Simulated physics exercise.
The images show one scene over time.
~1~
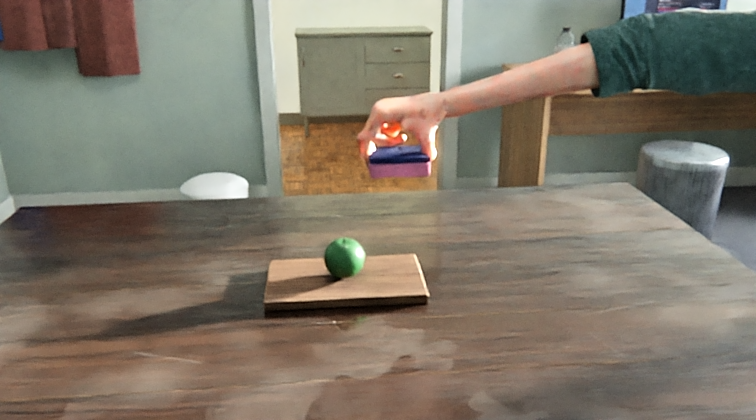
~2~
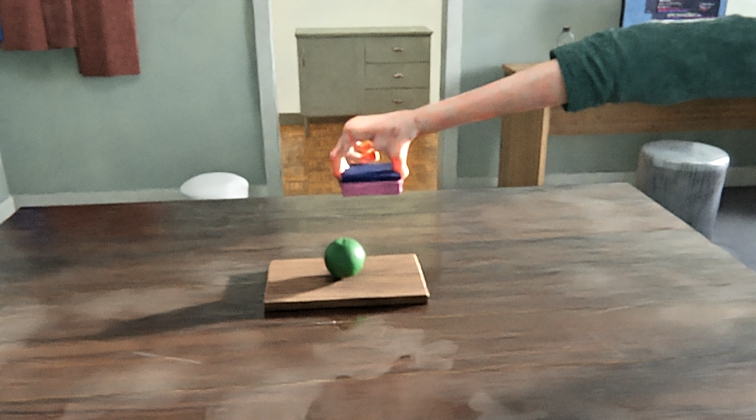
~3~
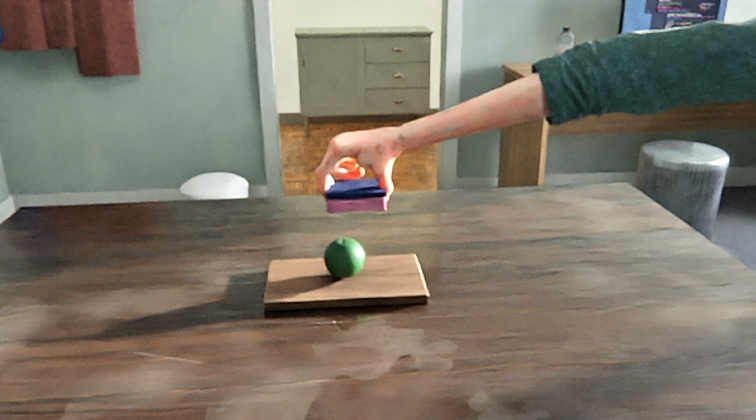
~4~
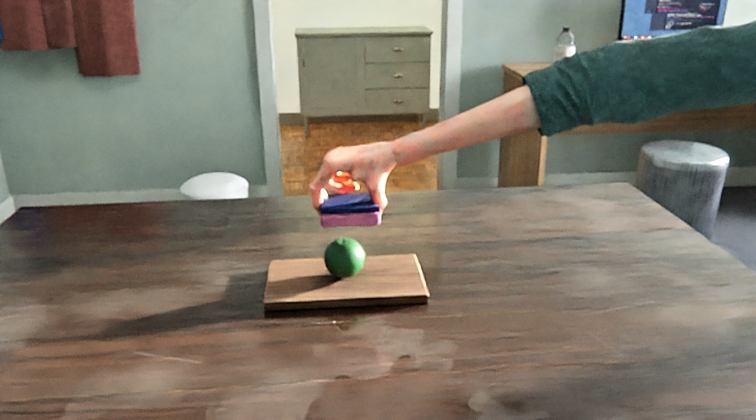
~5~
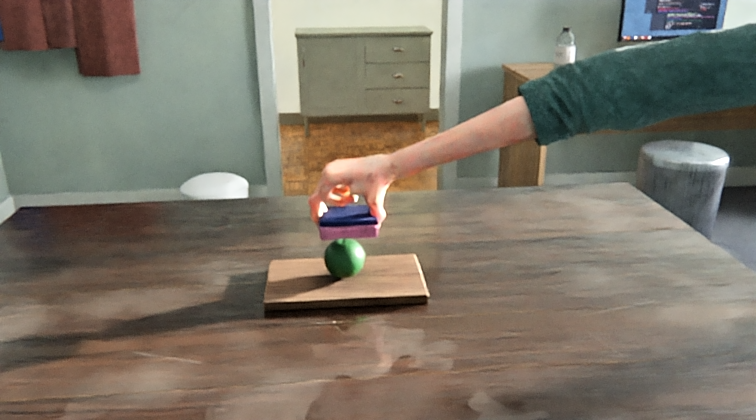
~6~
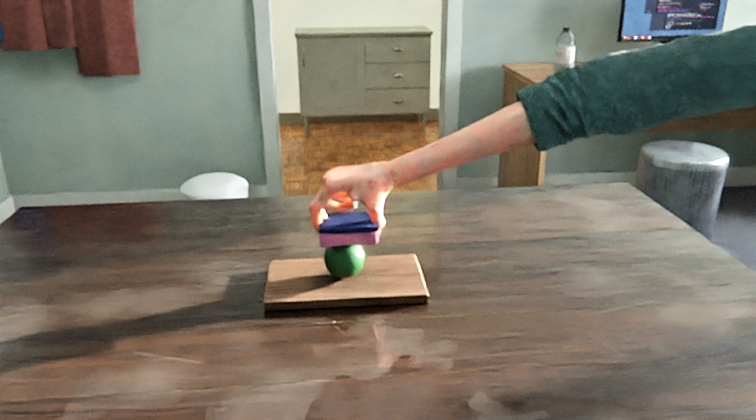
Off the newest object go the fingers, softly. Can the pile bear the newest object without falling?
Unstable.
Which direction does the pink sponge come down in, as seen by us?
Well, it travels over to the right.
Then, 0.30 s on from there, pink sponge turned 42° from how it was put near (363, 235).
Then, 0.40 s on from there, pink sponge now fallen.
Then, 0.60 s on from there, things are still on the move.
Then, 1.00 s on from there, as before.
In the end, fallen, pink sponge; the other 2 unmoved. At the end, from the last picture's camera, pink sponge near (397, 248). The pile gives way.
